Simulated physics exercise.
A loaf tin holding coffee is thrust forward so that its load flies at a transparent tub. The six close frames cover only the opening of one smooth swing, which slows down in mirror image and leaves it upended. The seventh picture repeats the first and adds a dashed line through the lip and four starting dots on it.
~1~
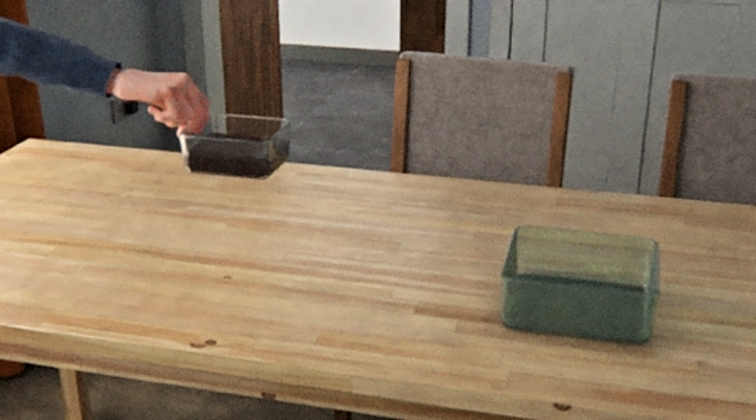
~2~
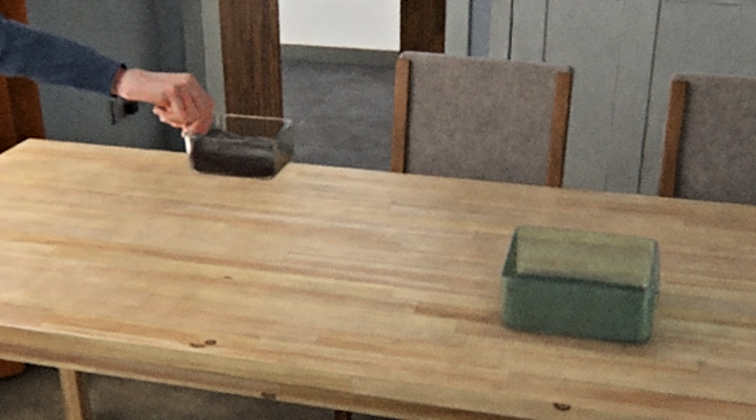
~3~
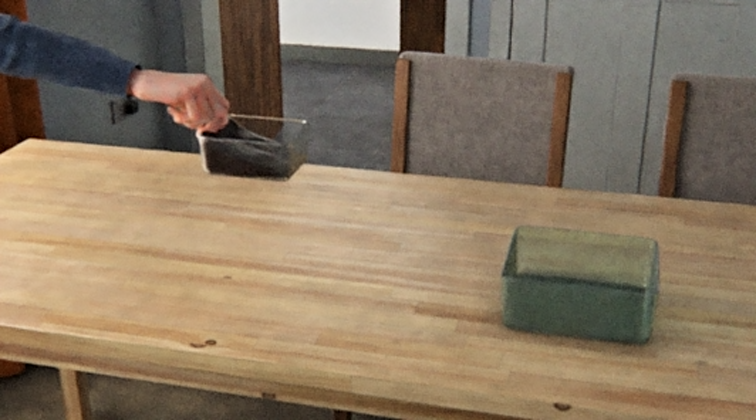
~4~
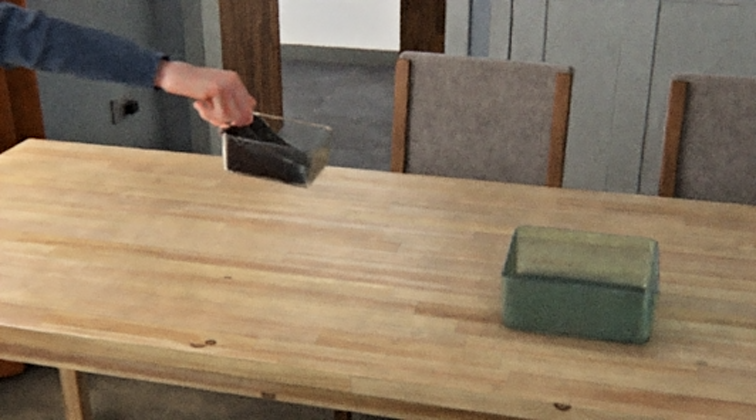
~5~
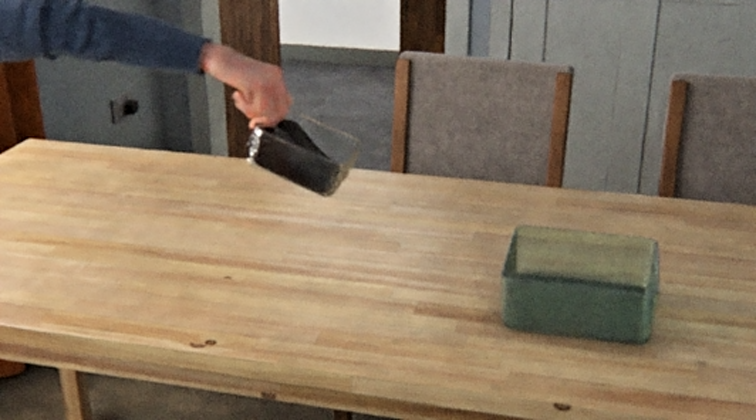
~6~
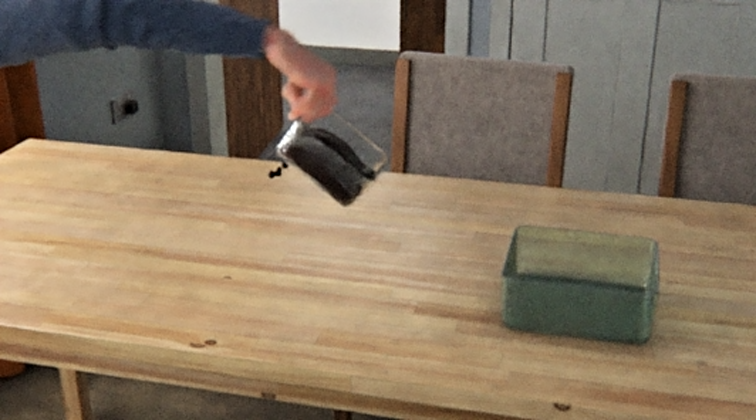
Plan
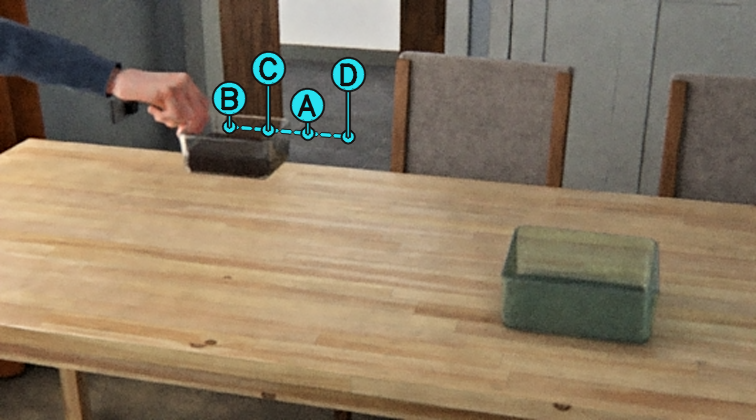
A hand in a blue sleeve reaches in from the left, gripping a small clear tin of dark coffee at the far edge of a light wooden table, seen from a fixed, slightly raised view. A translucent green tub sits at right, before two grey chairs and a grey-blue wall. The hand lifts the tin rightward, tilting it steadily, and a few dark bits appear in the air on its left.
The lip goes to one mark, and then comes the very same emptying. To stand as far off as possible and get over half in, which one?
It is A.
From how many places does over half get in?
Two of the four.
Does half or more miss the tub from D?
No, not at all.
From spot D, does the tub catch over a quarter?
Yes, clearly.
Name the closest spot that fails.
That would be C.
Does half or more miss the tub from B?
Yes, it does.
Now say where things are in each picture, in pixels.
The first picture shows upright, lip at (279, 131); tub from (501, 324) to (650, 342); nothing has left yet.
The second picture shows upright, lip at (284, 131); nothing has left yet.
The third picture shows upright, lip at (299, 132); nothing has left yet.
The fourth picture shows tipped about 6°, lip at (323, 139); coffee is over the rim, down to (232, 124).
The fifth picture shows tipped about 19°, lip at (353, 152); coffee is over the rim, down to (258, 137).
The sixth picture shows tipped about 37°, lip at (381, 170); coffee is over the rim, down to (283, 170).
In cyan, A at (307, 133); B at (229, 126); C at (268, 130); D at (348, 136).
Choosing A, about 68 % lands in the tub, 21 % falls short and 11 % goes beside or beyond.
Choosing B, about 5 % lands in the tub, 91 % falls short and 4 % goes beside or beyond.
Choosing C, about 26 % lands in the tub, 65 % falls short and 9 % goes beside or beyond.
Choosing D, about 82 % lands in the tub, 13 % falls short and 5 % goes beside or beyond.
